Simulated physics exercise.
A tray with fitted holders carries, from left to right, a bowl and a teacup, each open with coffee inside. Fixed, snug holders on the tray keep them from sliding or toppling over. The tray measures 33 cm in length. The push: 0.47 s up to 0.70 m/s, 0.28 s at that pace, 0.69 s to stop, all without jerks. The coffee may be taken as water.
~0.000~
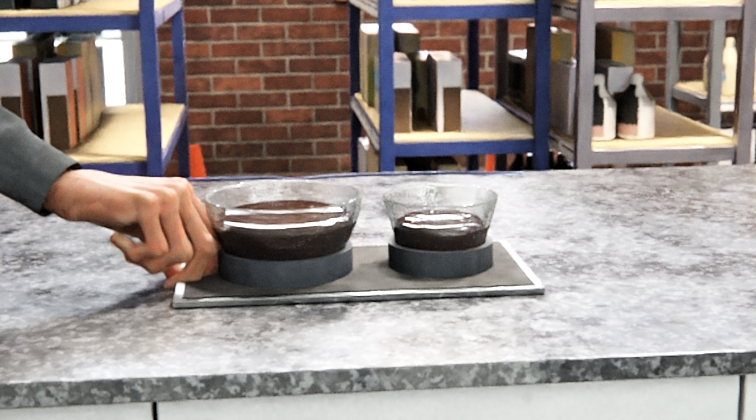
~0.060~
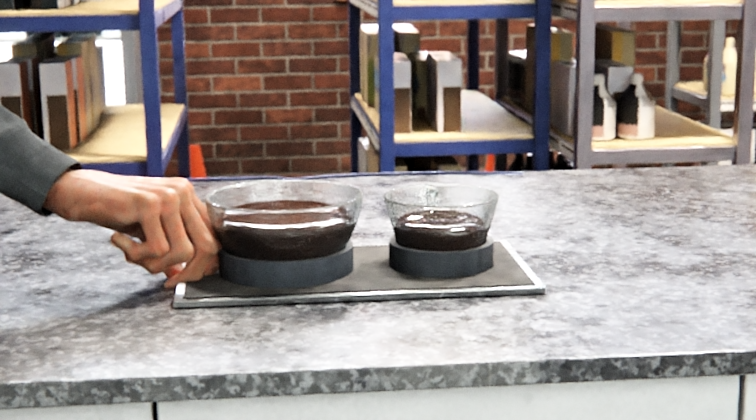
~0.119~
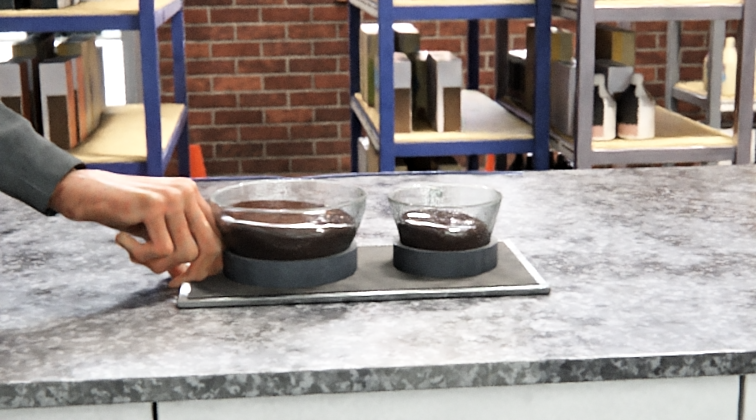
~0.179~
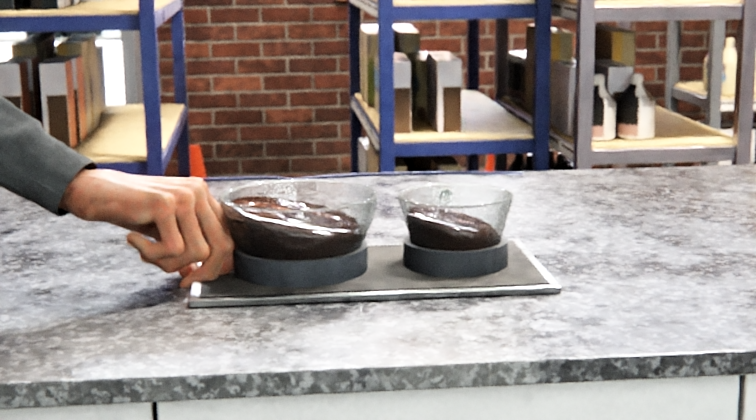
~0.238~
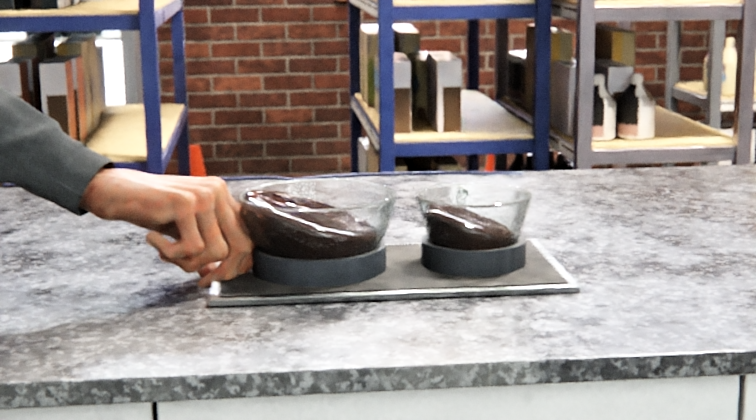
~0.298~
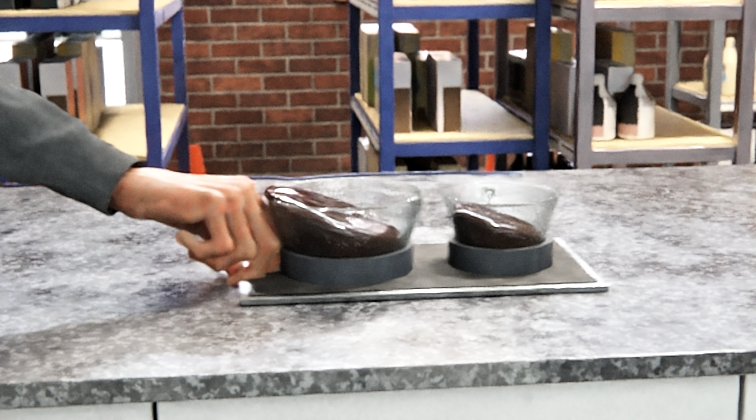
On a grey stone countertop, a hand pushes a tray rightward, the dark liquid in two clear bowls sloping up toward the left.
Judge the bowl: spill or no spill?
Overflow.
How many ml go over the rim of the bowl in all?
Close to 8 ml.
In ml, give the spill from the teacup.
Estimated volume: Some 0 ml.
Then, 0.64 s in, the tray moves at 0.70 m/s; losses from the left are 3, 0 ml.
Then, 0.99 s in, the tray moves at 0.51 m/s; losses from the left are 3, 0 ml.
Then, 1.34 s in, the tray moves at 0.04 m/s; losses from the left are 7, 0 ml.
Then, 1.69 s in, the tray moves at 0.00 m/s; losses from the left are 7, 0 ml.
Finally, losses from the left are 7, 0 ml.
